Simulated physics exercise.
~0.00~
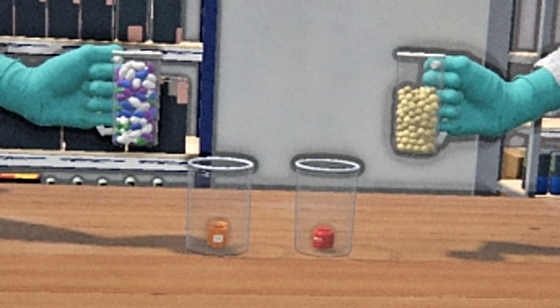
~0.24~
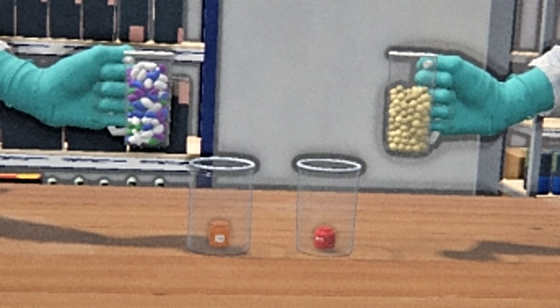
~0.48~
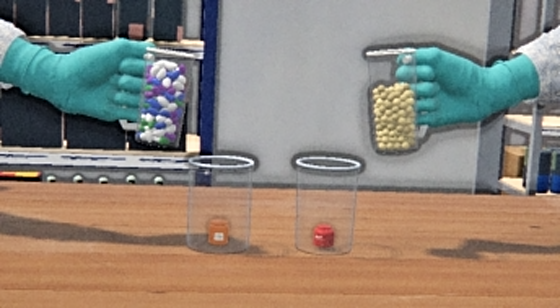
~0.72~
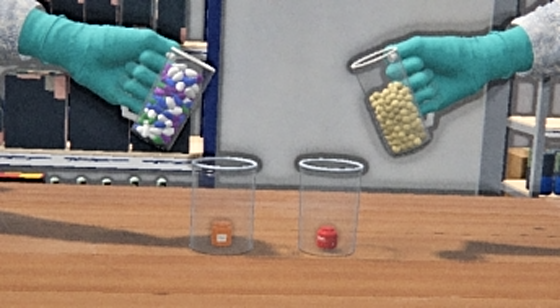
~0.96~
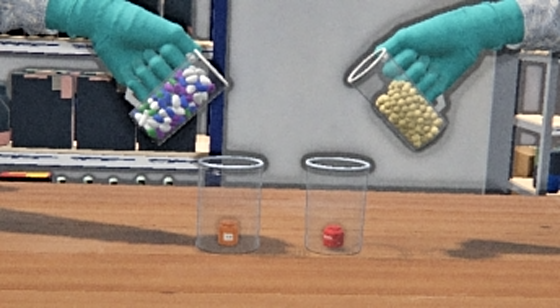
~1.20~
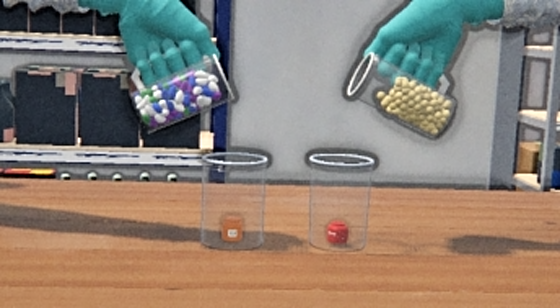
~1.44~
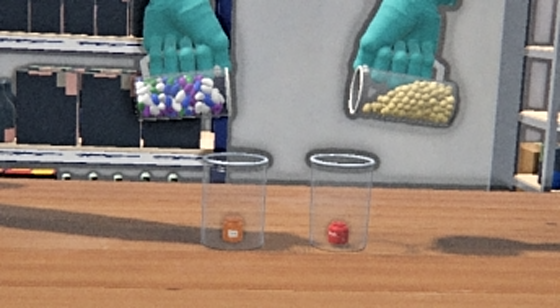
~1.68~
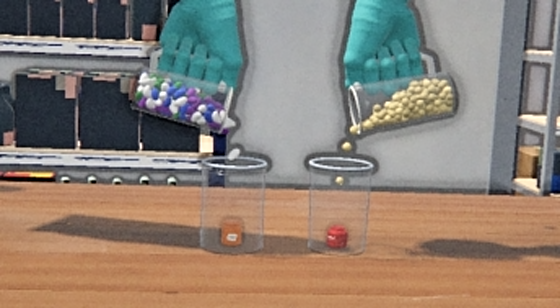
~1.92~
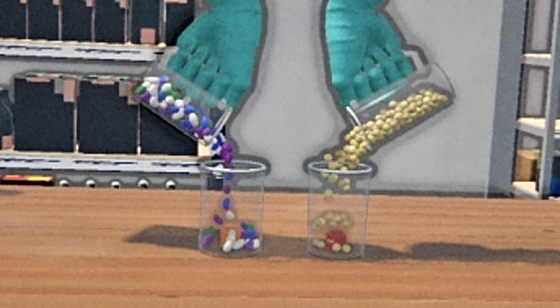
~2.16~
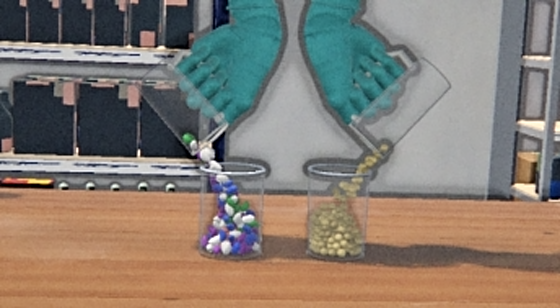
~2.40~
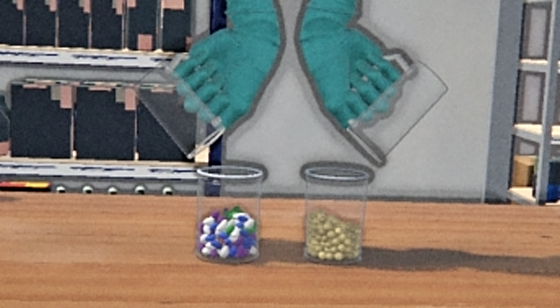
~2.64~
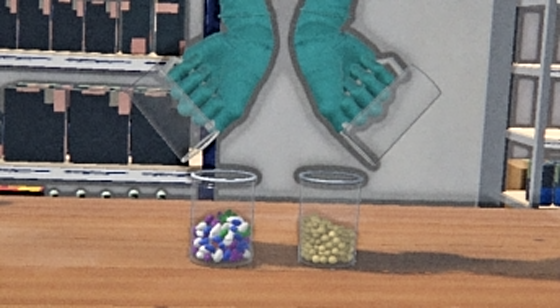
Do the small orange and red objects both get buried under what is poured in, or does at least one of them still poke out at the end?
Both get buried. The orange object on the left disappears under the colourful pieces, and the red one on the right disappears under the pale yellow beads.
